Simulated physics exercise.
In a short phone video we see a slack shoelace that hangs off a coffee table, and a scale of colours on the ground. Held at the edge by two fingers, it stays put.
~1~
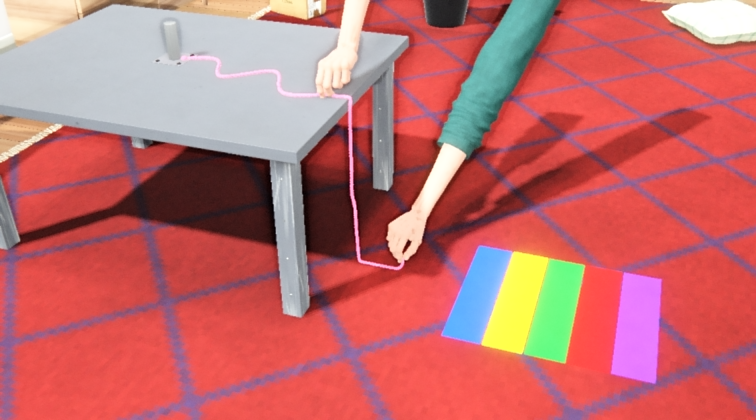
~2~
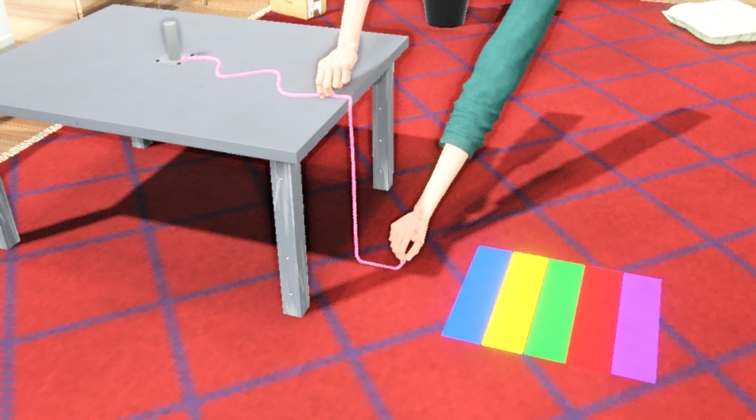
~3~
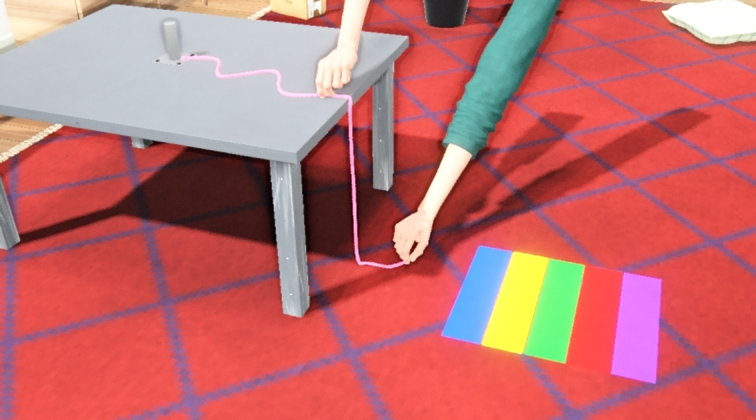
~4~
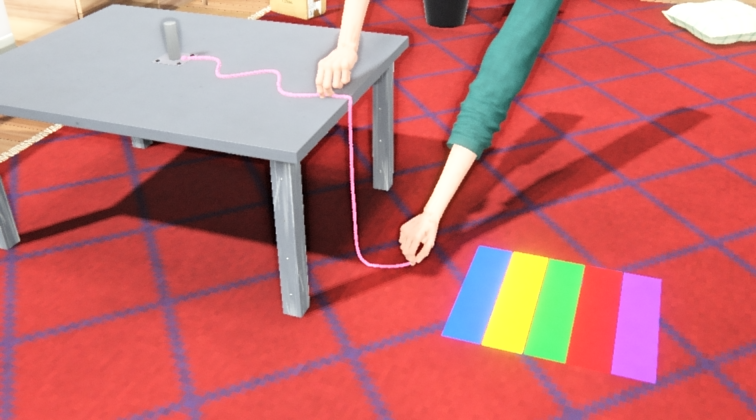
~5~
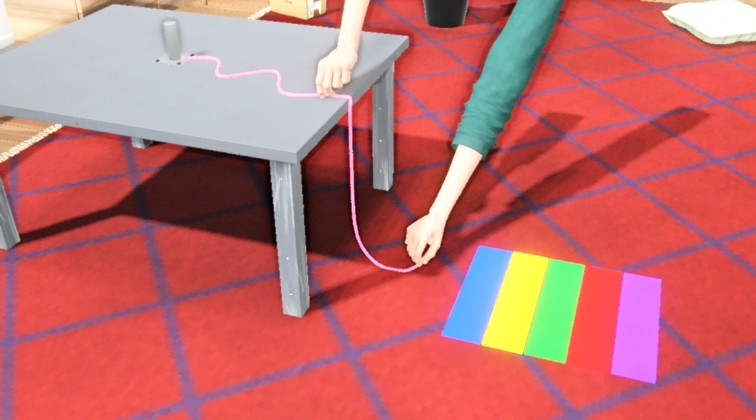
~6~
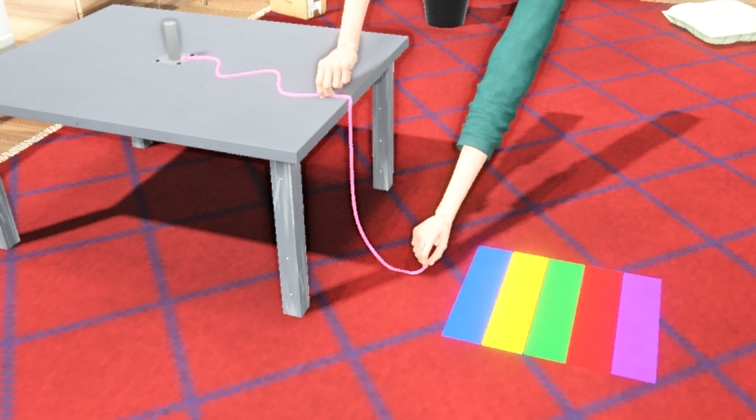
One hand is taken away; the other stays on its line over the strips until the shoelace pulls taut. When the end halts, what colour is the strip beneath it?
Red.
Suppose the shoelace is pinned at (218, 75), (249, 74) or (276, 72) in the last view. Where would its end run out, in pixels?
Per try (px, approx.): (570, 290), (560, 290), (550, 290).
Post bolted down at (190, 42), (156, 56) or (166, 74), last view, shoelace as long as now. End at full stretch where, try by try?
Try by try: (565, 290), (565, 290) and (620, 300).
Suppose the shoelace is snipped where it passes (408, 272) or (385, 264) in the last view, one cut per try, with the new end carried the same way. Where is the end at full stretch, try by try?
Case by case: (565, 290), then (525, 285).
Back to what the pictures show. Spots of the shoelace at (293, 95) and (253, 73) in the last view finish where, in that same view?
I'd say about (360, 101) for one and about (278, 79) for the other.
Soon after, end near (531, 284); over yellow.
Then, end near (574, 292); over green.
At full stretch, end near (600, 298); over red. The red one.
